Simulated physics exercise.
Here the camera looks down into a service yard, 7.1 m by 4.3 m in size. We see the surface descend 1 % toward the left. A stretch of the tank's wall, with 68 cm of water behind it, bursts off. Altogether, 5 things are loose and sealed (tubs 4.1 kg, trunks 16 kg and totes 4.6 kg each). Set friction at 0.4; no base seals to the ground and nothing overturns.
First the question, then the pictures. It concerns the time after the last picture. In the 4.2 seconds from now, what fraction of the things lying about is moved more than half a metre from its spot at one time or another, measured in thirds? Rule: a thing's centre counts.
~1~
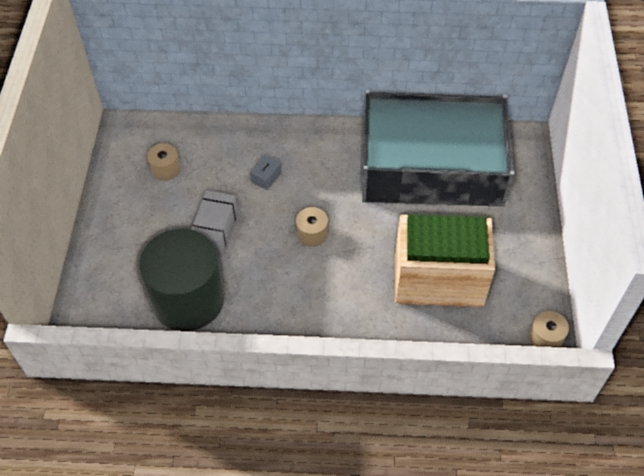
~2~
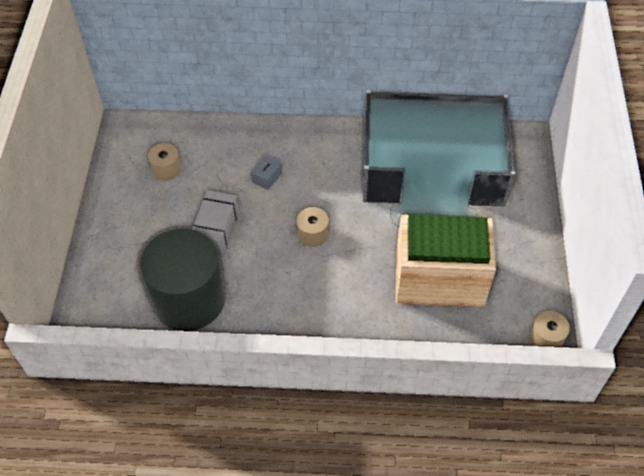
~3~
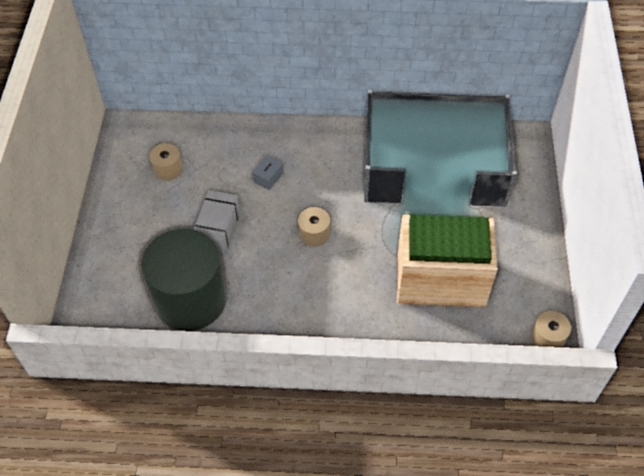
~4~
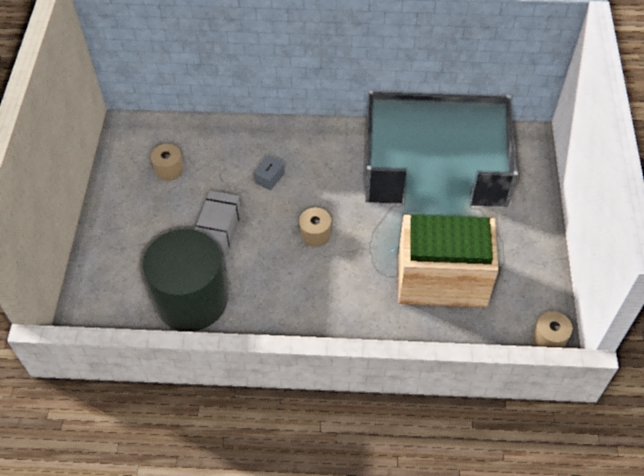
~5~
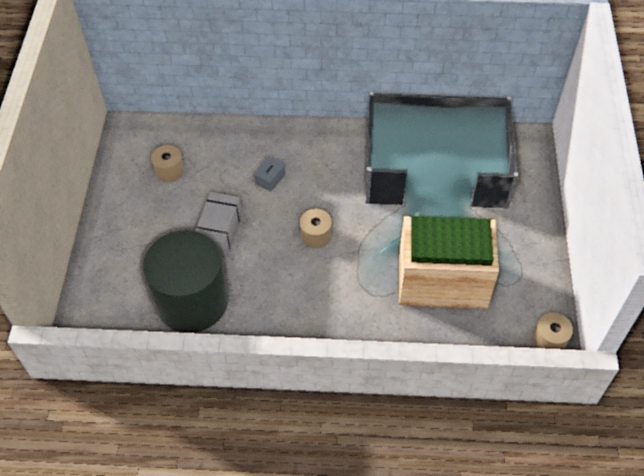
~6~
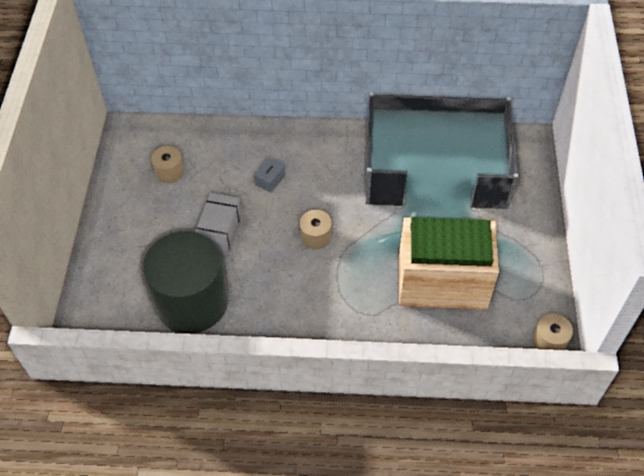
Answer: The large band.
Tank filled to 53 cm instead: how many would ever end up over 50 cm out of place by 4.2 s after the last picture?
You'd get 5 in that case.
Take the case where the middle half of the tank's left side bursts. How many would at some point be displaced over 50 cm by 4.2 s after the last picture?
The answer would then be 3.
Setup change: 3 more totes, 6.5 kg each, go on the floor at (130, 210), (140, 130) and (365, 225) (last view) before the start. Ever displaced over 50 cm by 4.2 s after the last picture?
Order as listed: Beyond half a metre / inside half a metre / beyond half a metre.
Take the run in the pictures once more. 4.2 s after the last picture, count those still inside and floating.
Of them, 4.
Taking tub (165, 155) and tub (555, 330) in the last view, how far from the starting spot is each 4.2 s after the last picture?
In that order: 120 cm, 400 cm.
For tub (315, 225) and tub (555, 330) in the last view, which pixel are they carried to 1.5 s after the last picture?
First near (214, 177), second near (514, 340).
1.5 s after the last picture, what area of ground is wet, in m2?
My estimate is roughly 19 m2.
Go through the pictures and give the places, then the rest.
A tub at (552, 326), on the bottom; a tub at (163, 155), on the bottom; 2.8 m2 under water; 0 of 5 have shifted, in the first frame.
A tub at (552, 326) rests on the ground; a tub at (163, 155) rests on the ground; water covers 3.3 m2; 0 of 5 have shifted, in the second frame.
A tub at (554, 326) rests on the ground; a tub at (165, 155) rests on the ground; 4.0 m2 under water; 0 of 5 have shifted, in the third frame.
A tub at (555, 326), on the bottom; a tub at (166, 155), on the bottom; water covers 4.4 m2; 0 of 5 have shifted, in the fourth frame.
A tub at (556, 328), on the bottom; a tub at (166, 157), on the bottom; 4.8 m2 under water; 0 of 5 have shifted, in the fifth frame.
A tub at (556, 329) rests on the ground; a tub at (166, 157), on the bottom; 5.4 m2 under water; 0 of 5 have shifted, in the sixth frame.
Then, 0.4 s after the last picture 0 of 5 are over 50 cm from their spots; 0 afloat.
Then, 1.5 s after the last picture 3 of 5 are over 50 cm from their spots; 1 afloat.
Then, 2.8 s after the last picture 5 of 5 are over 50 cm from their spots; 2 afloat.
Then, 4.2 s after the last picture 5 of 5 are over 50 cm from their spots, and 5 have been at some point; 4 afloat.
